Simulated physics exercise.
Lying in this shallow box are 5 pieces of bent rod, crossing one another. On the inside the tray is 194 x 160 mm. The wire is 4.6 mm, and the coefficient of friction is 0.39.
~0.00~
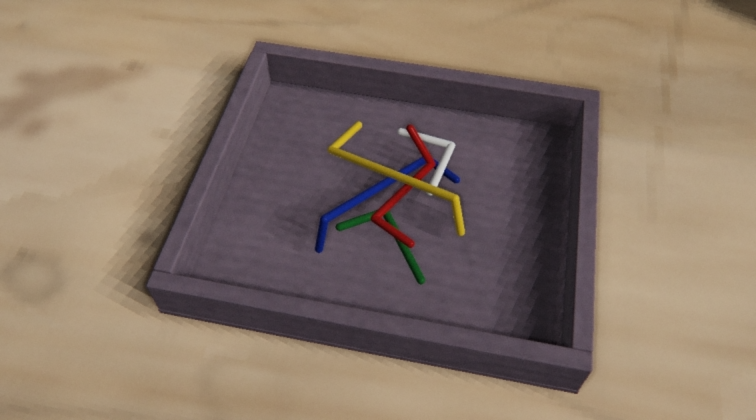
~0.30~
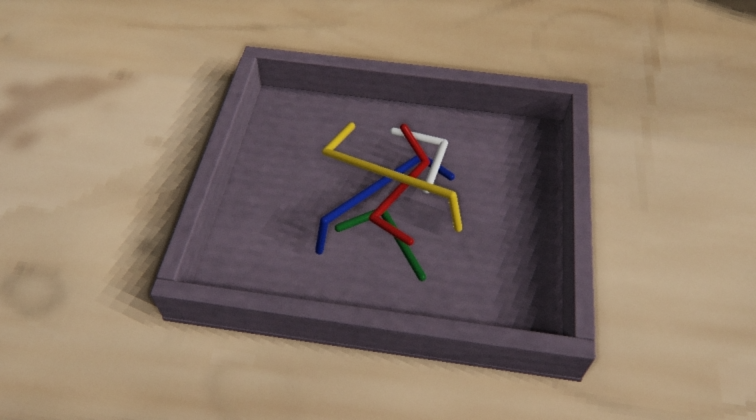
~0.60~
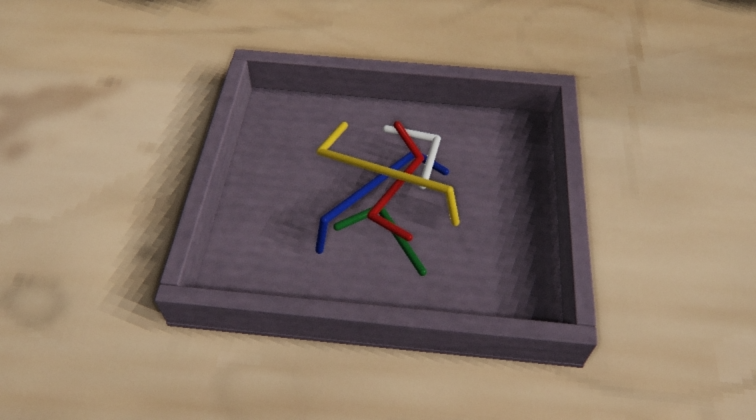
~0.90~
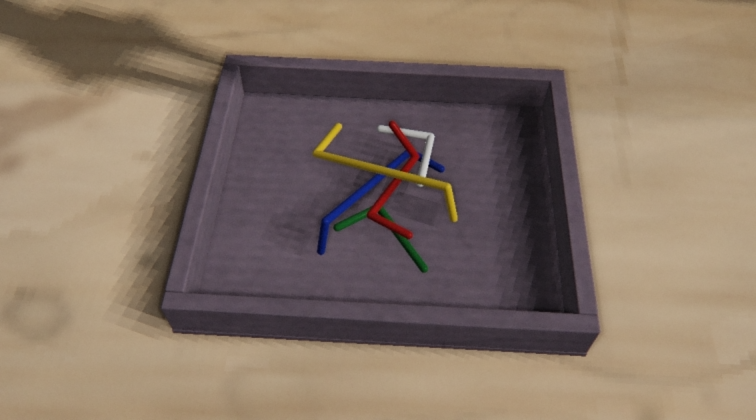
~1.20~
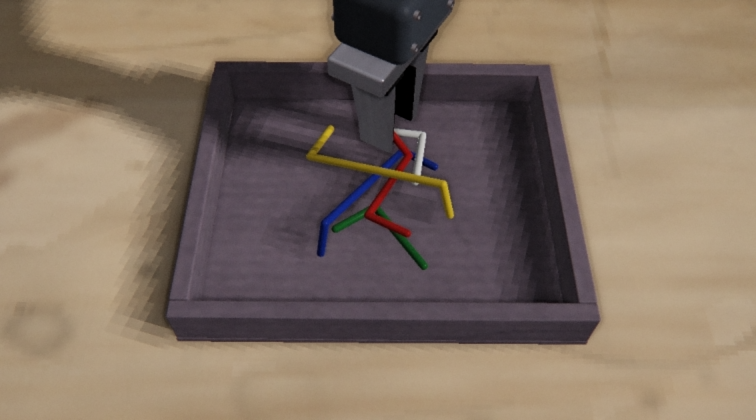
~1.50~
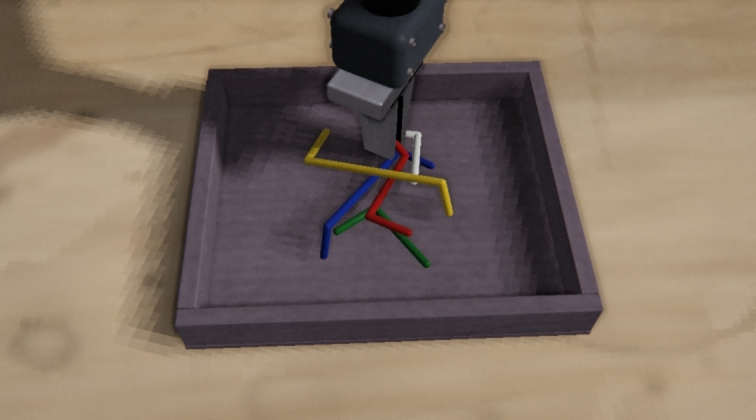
The clip opens on a shallow dark tray on a wooden surface, holding five crossed, bent rods in yellow, red, blue, green and white, as the view slowly shifts. A shadow spreads in from the upper left, then a gripper comes down into the tray and its fingers close on the red rod.
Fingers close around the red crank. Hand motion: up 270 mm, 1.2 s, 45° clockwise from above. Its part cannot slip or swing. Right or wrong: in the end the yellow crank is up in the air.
Right.
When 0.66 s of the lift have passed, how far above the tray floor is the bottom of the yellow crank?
About 80 mm up.
After 1.86 s, lowest point more than 20 mm over the tray floor, red crank 61 mm.
After 2.16 s, lowest point more than 20 mm over the tray floor, red crank 162 mm, yellow crank 84 mm.
After 2.70 s, lowest point more than 20 mm over the tray floor, red crank 275 mm, yellow crank 193 mm.
At rest, hanging red crank 275 mm, yellow crank 189 mm; the other 3 are down.
